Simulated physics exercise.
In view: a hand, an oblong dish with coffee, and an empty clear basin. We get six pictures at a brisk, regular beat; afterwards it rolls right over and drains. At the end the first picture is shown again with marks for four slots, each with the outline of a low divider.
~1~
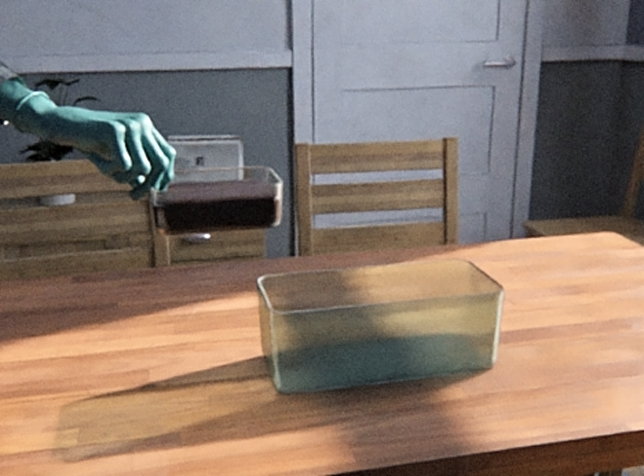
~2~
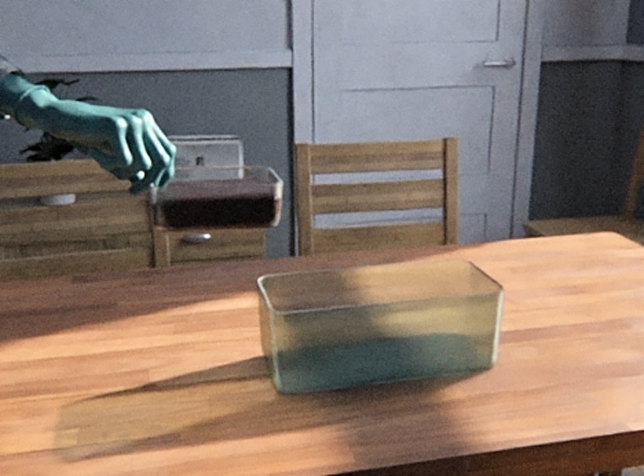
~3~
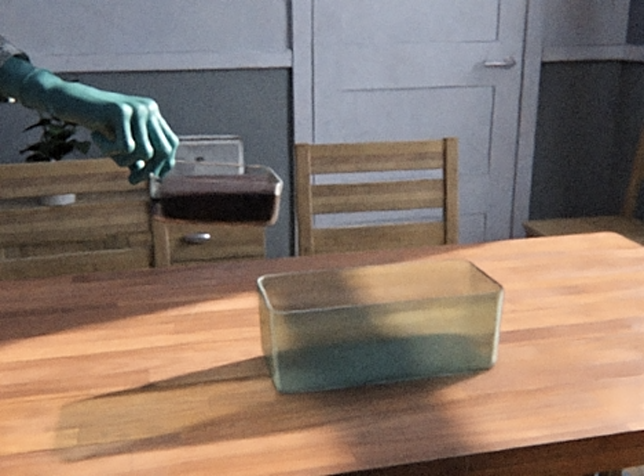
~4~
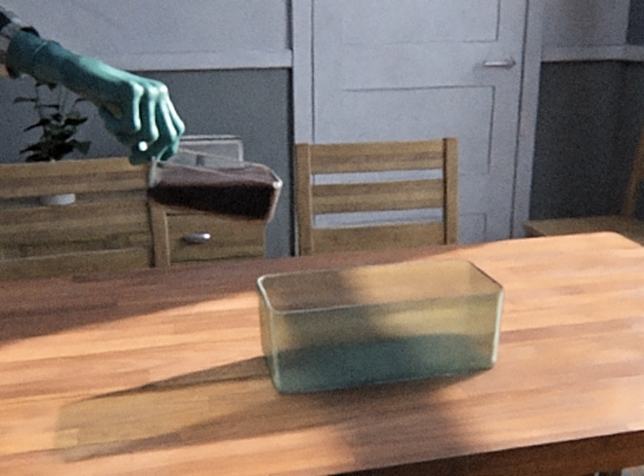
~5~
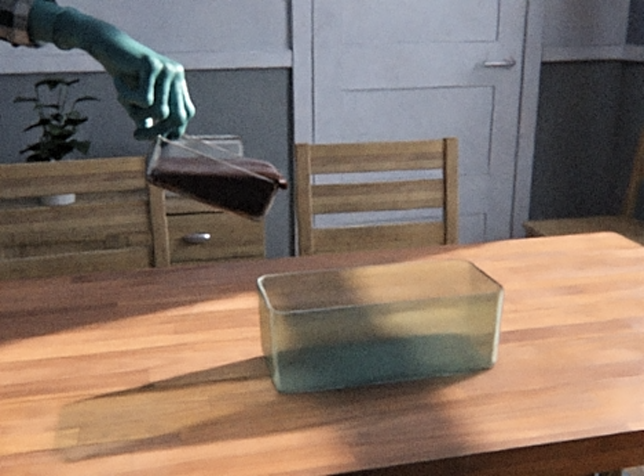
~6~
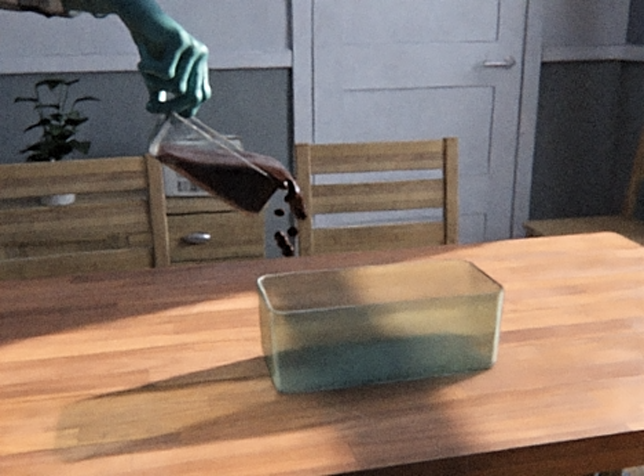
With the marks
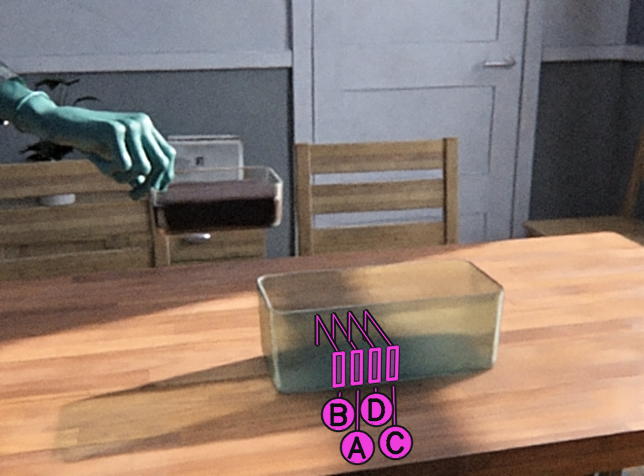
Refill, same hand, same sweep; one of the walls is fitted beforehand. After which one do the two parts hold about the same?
Go for D.
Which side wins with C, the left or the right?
The left side.
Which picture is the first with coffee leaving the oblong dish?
In picture 5.
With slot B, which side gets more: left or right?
More ends on the right.
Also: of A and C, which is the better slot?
It is A.
On the marked copy, A at (357, 390); B at (339, 392); C at (393, 386); D at (375, 388).
Choosing A, about 29 % ends left of the wall and 64 % right of it; 7 % is lost outside.
Choosing B, about 12 % ends left of the wall and 81 % right of it; 7 % is lost outside.
Choosing C, about 81 % ends left of the wall and 12 % right of it; 7 % is lost outside.
Choosing D, about 48 % ends left of the wall and 45 % right of it; 7 % is lost outside.
